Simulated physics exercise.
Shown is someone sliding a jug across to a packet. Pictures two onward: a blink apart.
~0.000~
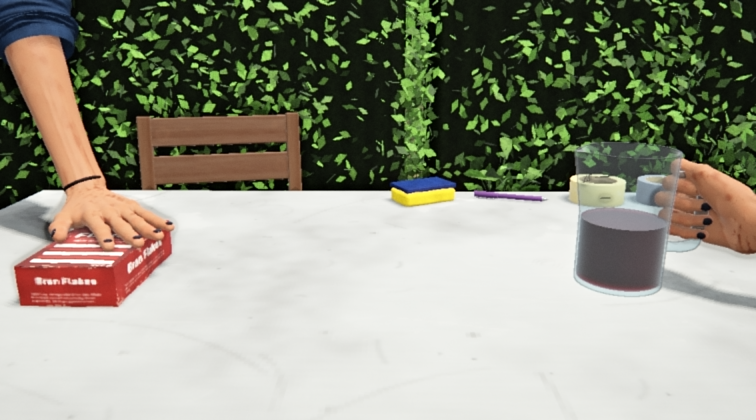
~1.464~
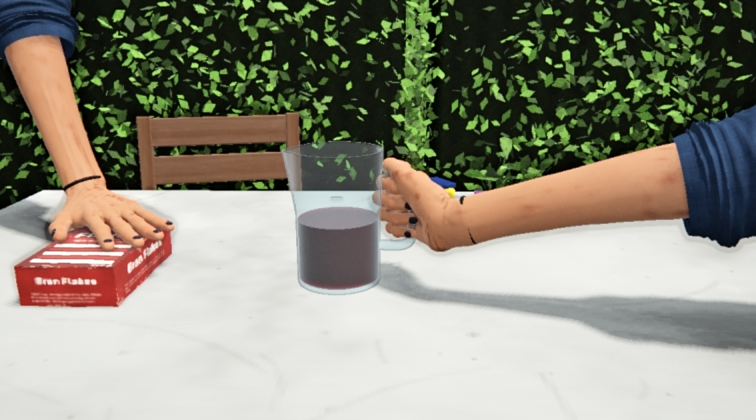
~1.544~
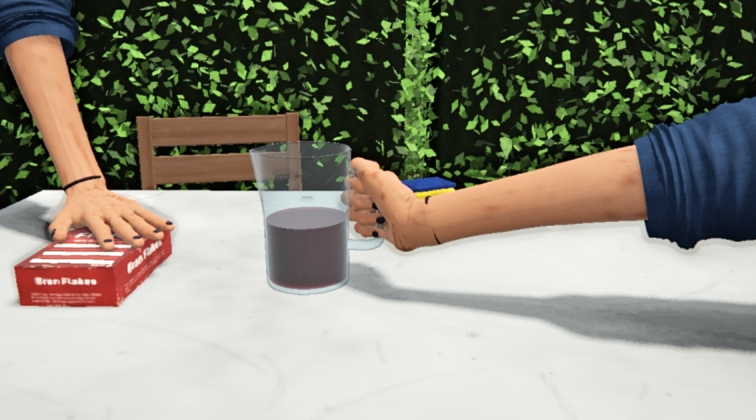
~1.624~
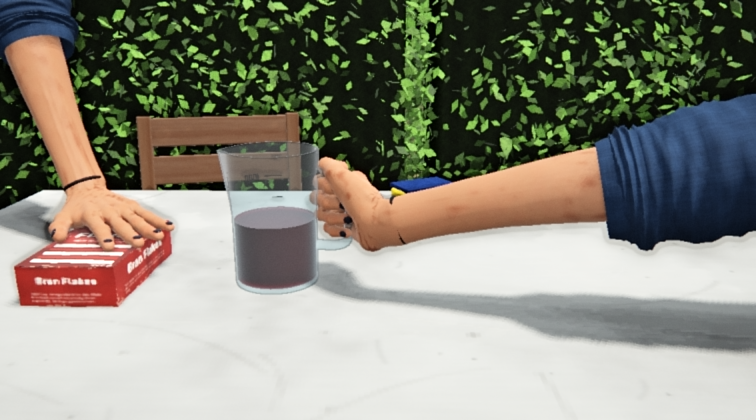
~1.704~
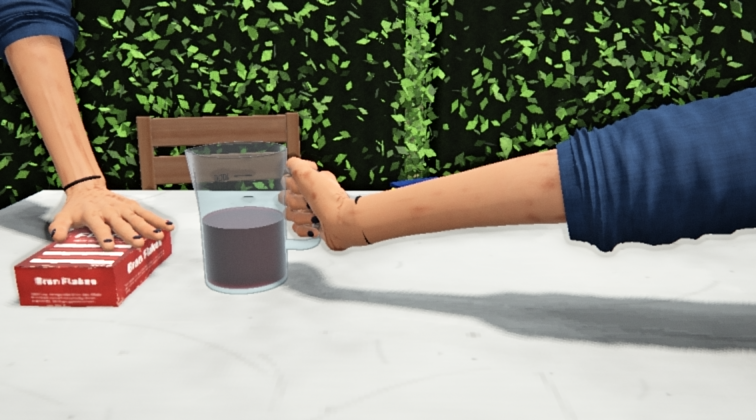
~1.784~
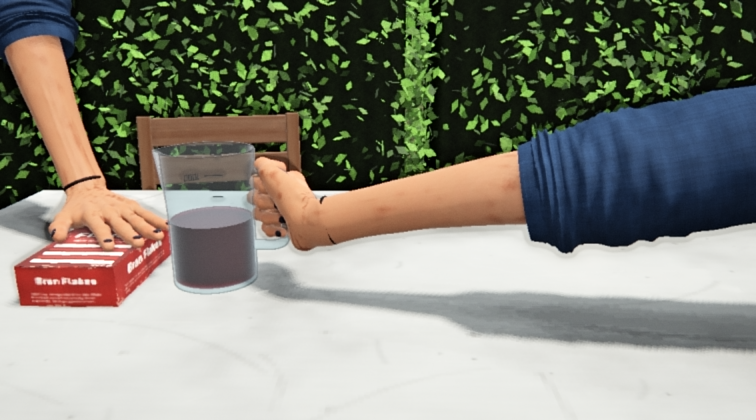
A clear jug about half full of dark liquid slid left across the white table, pushed by a hand on its handle, drawing close to a red Bran Flakes box under another hand.
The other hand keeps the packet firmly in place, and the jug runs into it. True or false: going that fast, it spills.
False.
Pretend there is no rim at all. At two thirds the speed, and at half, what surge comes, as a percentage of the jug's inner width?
Around 30 % and 20 %.
By 1.8 s, the jug meets the packet.
By 1.9 s, the grape juice surges up the wall; the wave climbs under half way to the rim.
By 3.3 s, the jug stands at the packet; its rim is dry.
